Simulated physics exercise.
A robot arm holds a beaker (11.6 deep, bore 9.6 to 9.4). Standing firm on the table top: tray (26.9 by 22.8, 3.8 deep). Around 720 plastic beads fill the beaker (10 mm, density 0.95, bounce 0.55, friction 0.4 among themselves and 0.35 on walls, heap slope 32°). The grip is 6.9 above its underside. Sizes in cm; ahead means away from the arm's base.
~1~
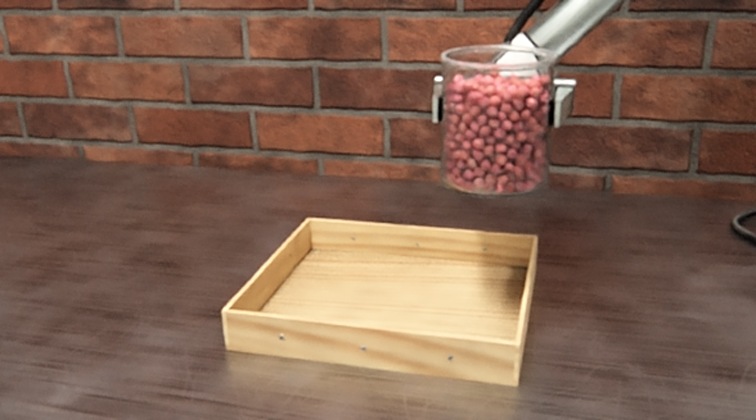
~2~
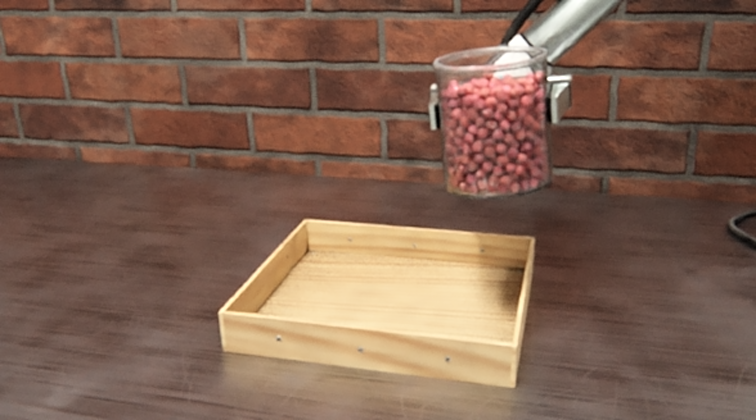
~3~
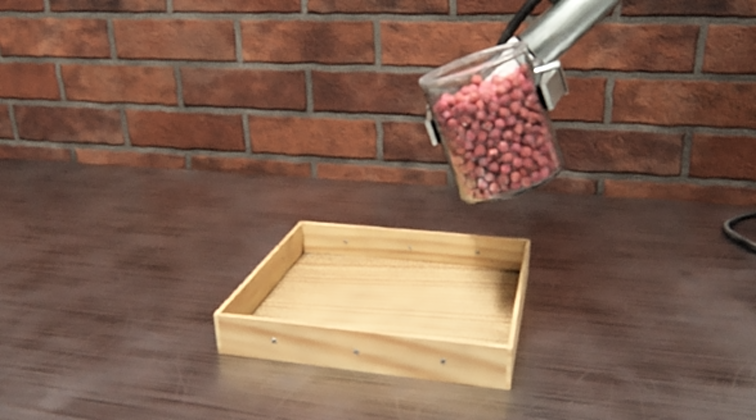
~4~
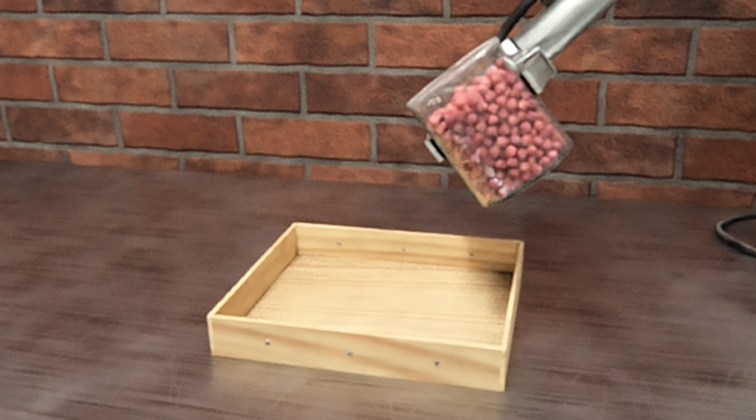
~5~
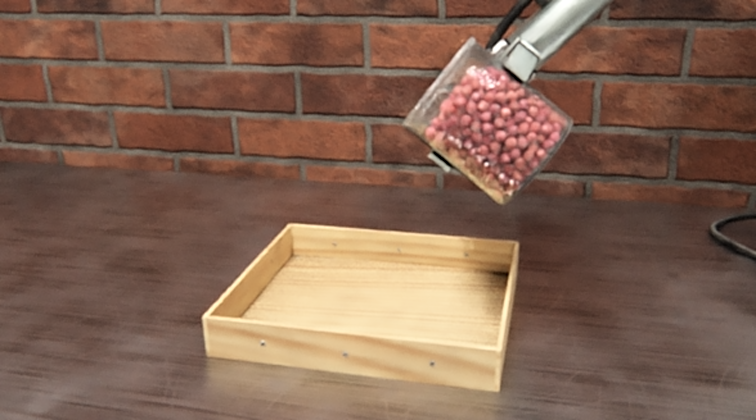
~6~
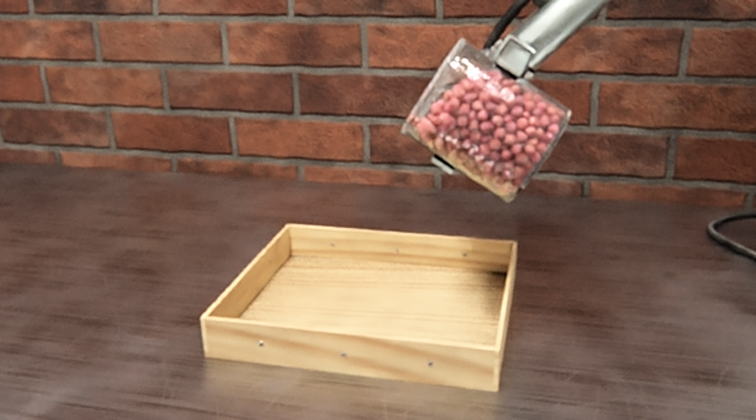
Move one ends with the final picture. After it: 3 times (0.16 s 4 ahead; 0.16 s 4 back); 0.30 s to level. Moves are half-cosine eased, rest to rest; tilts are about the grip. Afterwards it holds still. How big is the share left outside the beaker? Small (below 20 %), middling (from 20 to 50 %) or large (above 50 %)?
A small share, below 20 %, ends outside the beaker.
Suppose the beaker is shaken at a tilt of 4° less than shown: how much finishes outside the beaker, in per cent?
About 10 per cent.
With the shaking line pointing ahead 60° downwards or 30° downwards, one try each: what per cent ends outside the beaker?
Some 0 and 5 per cent.
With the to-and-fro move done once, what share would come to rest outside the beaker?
It would be near 5 per cent.
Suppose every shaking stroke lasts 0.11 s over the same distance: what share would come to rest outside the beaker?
Then about 30 per cent.
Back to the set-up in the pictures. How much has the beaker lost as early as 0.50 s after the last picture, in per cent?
Some 5 per cent.
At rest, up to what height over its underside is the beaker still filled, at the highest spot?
Roughly 10.5 cm.
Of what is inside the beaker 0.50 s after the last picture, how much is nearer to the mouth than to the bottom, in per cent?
About 40 per cent.
Then, 0.50 s later, tilted 58° forward, highest piece 24 above the table; 678 in the beaker, 37 in the tray, 3 in flight or on a rim.
Then, 1.01 s later, tilted 54° forward, highest piece 23 above the table; 624 in the beaker, 80 in the tray, 1 on the table or floor, 13 in flight or on a rim.
Then, 1.46 s later, level, highest piece 25 above the table; 624 in the beaker, 93 in the tray, 1 on the table or floor.
Then, 2.51 s later, level, highest piece 25 above the table; 624 in the beaker, 93 in the tray, 1 on the table or floor.
At rest, 624 in the beaker, 93 in the tray, 1 on the table or floor. That is 13 % outside the beaker.
